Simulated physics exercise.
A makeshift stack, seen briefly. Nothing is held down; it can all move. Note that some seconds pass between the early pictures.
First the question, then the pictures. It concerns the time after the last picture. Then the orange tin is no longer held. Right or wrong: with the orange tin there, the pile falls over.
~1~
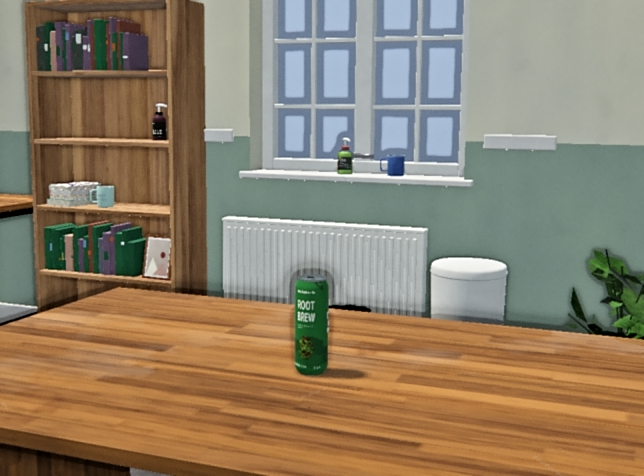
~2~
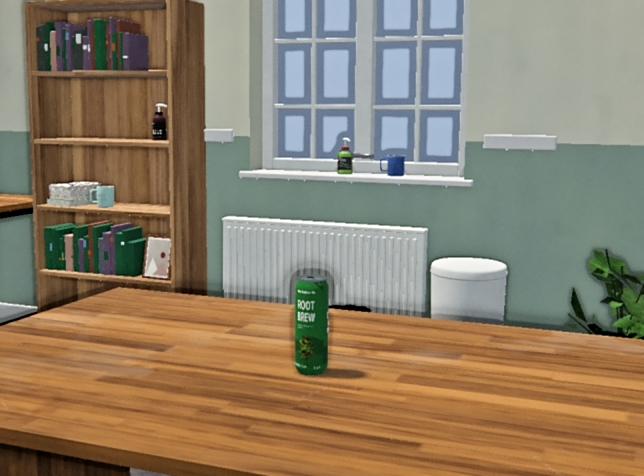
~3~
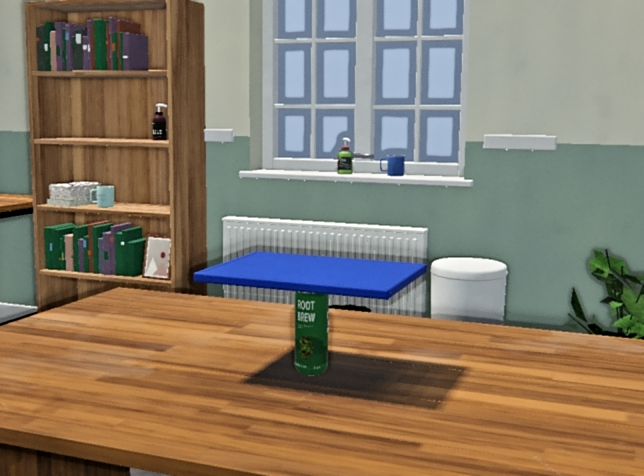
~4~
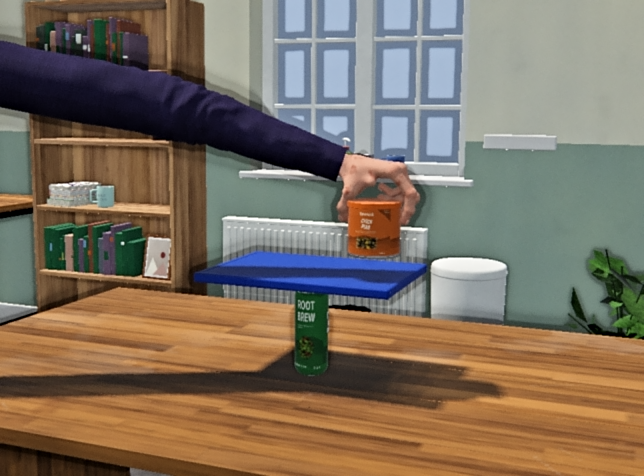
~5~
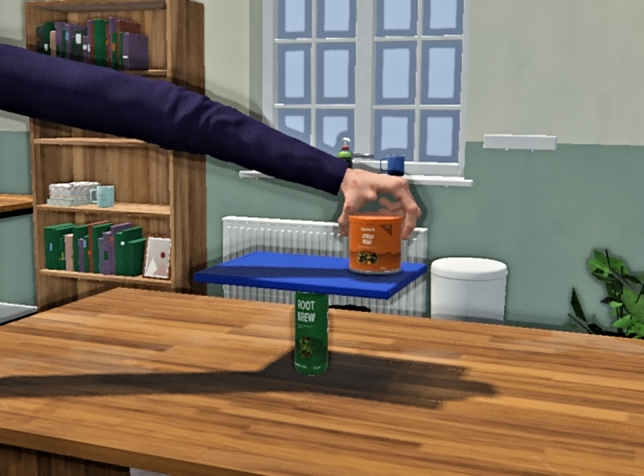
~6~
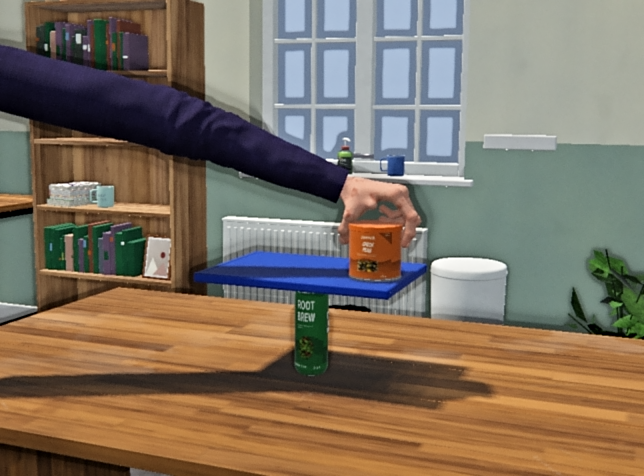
Right, it falls over.
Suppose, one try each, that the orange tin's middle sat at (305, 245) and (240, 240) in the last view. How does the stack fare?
First try: It holds; second try: It loses its balance.
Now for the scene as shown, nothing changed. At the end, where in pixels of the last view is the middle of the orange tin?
Somewhere around (417, 373) in the last picture.
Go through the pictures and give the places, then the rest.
In the first picture, the last thing is not in view yet.
In the second picture, the last thing is not in view yet.
In the third picture, the last thing is not in view yet; blue lid (314, 272).
The fourth picture shows still above its spot; orange tin (374, 228); blue lid (314, 272).
The fifth picture shows still above its spot; orange tin (376, 242); blue lid (314, 272).
The sixth picture shows set down, still held; orange tin (375, 250); blue lid (314, 272).
Then, 0.50 s on from there, orange tin now fallen; blue lid turned 50° from how it was put.
Then, 0.80 s on from there, blue lid now fallen; green can turned 13° from how it was put.
Then, 1.00 s on from there, green can now fallen.
In the end, fallen, blue lid, orange tin and green can. At the end, from the last picture's camera, orange tin near (418, 373). The stack loses its balance.
